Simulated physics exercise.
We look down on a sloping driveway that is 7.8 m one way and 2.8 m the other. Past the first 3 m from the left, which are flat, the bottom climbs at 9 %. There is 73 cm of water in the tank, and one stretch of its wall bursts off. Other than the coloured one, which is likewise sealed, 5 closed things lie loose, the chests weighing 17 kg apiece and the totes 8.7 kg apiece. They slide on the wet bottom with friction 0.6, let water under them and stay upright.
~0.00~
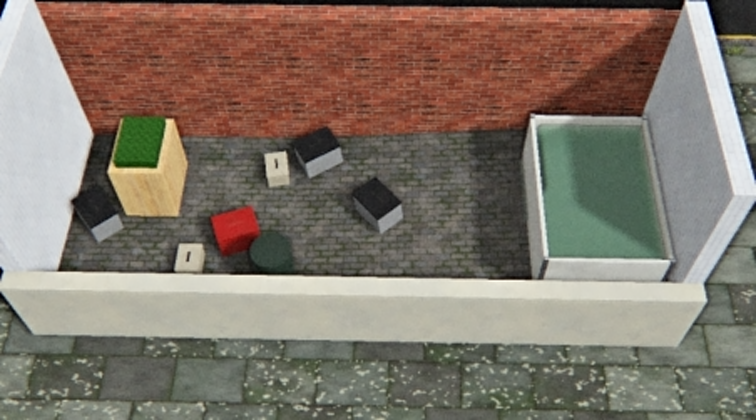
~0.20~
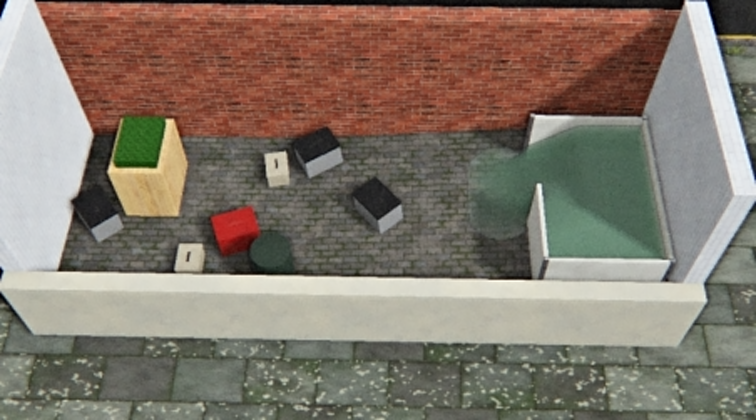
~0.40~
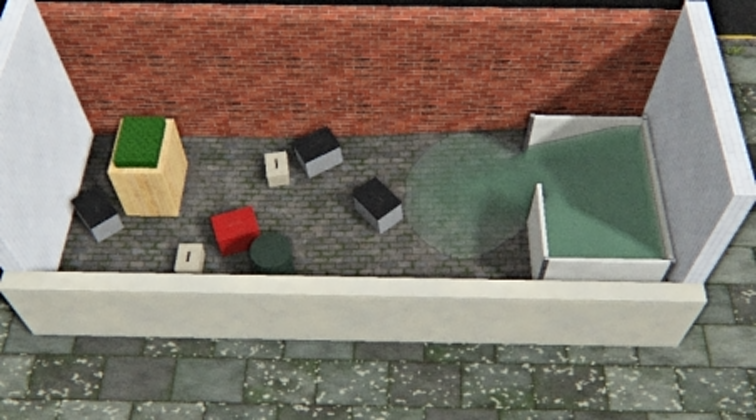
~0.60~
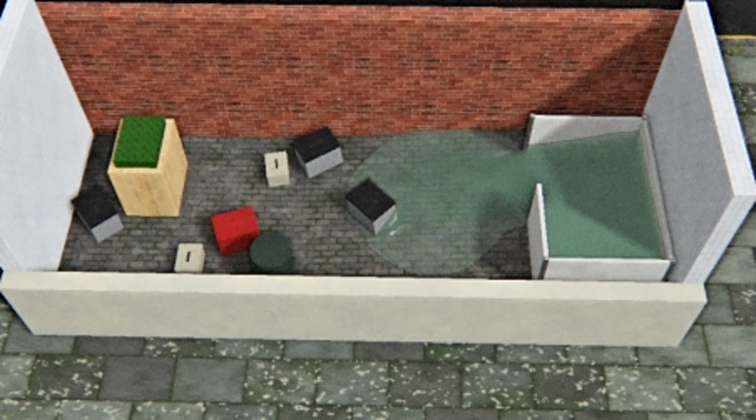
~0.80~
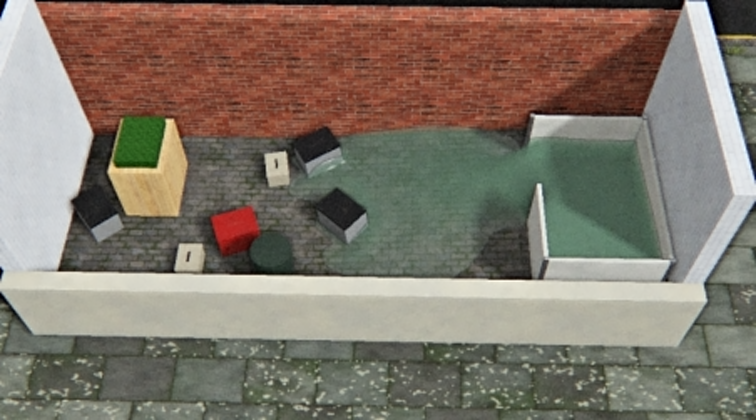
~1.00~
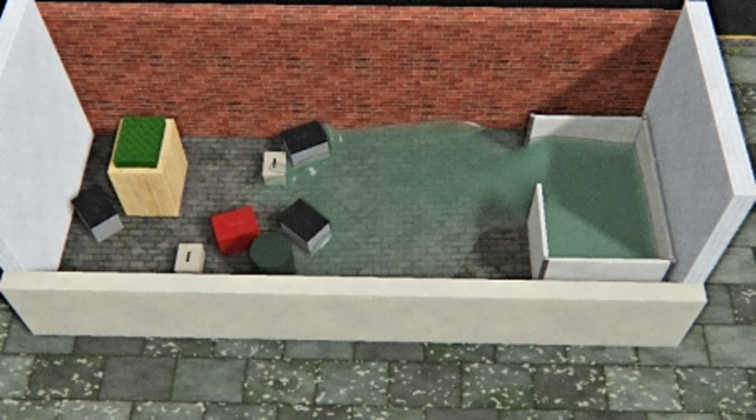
A white-walled tank of greenish water on the right burst open on its left side, and the water spread leftward across the paved floor, pushing two dark-topped boxes left while the red box stayed put.
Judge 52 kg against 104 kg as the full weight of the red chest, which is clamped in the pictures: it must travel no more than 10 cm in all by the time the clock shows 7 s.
It is going to require the top value.
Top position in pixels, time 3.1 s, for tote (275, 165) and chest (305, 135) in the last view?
Around (188, 136) and (224, 123).
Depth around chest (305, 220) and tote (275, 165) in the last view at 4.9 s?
Around 15 cm and 18 cm.
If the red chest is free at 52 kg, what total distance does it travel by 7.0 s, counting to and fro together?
Total path: Approx. 200 cm.
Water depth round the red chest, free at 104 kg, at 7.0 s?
Something like 20 centimetres.
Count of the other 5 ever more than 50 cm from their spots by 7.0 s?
Counting them up, I find 5.
After 1.4 s the red chest would be 7 cm from its start with 52 kg and 1 cm from its start with 104 kg; 2 cm of water round it then.
After 3.1 s the red chest would be 22 cm from its start with 52 kg and 1 cm from its start with 104 kg; 14 cm of water round it then.
After 4.9 s the red chest would be 33 cm from its start with 52 kg and 1 cm from its start with 104 kg; 20 cm of water round it then.
After 7.0 s the red chest would be 77 cm from its start with 52 kg and 1 cm from its start with 104 kg; 20 cm of water round it then.
